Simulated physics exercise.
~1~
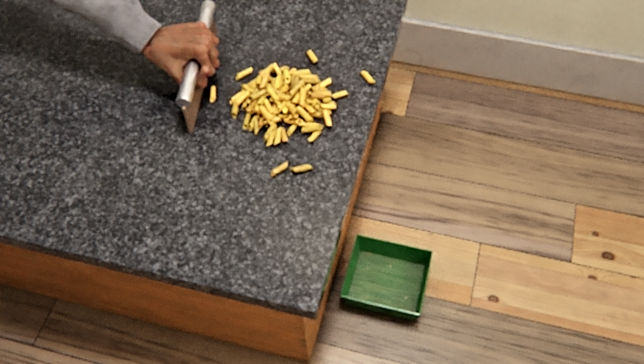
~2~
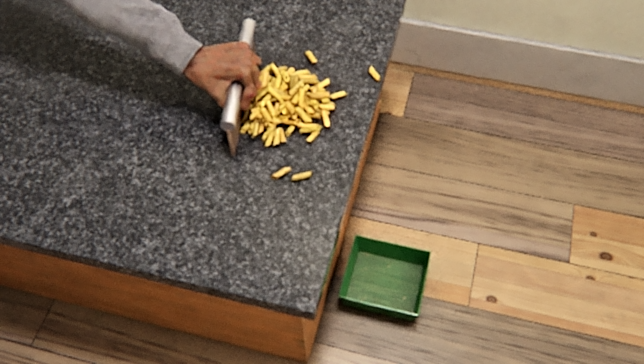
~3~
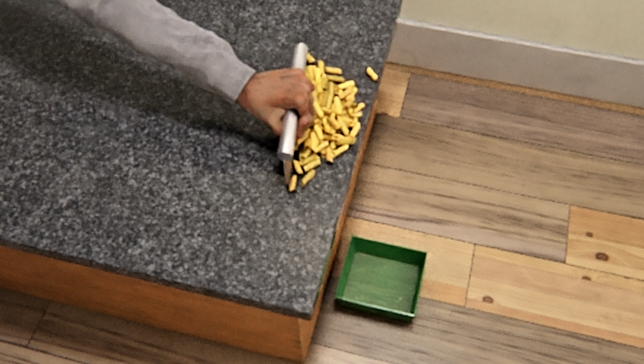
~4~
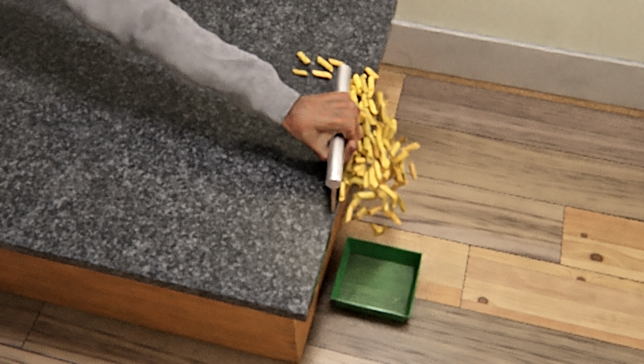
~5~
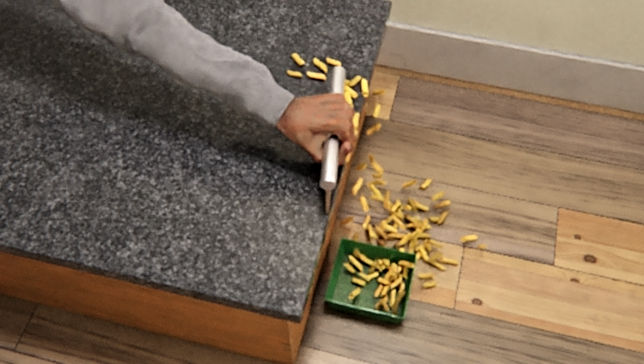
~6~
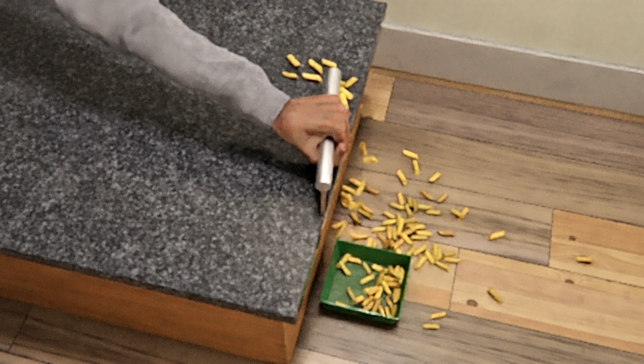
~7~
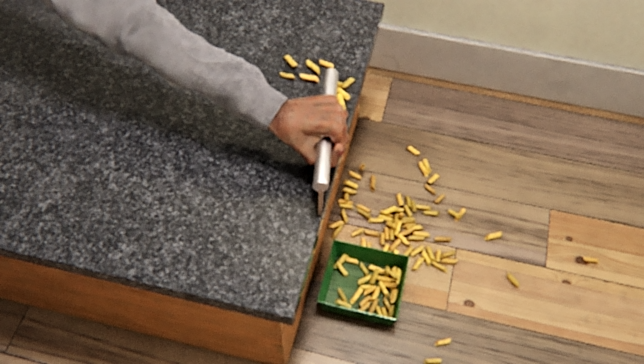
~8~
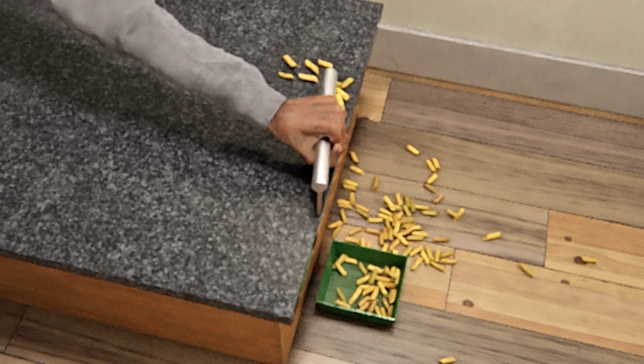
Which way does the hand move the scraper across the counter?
The hand moves the scraper to the right, toward the edge of the counter.
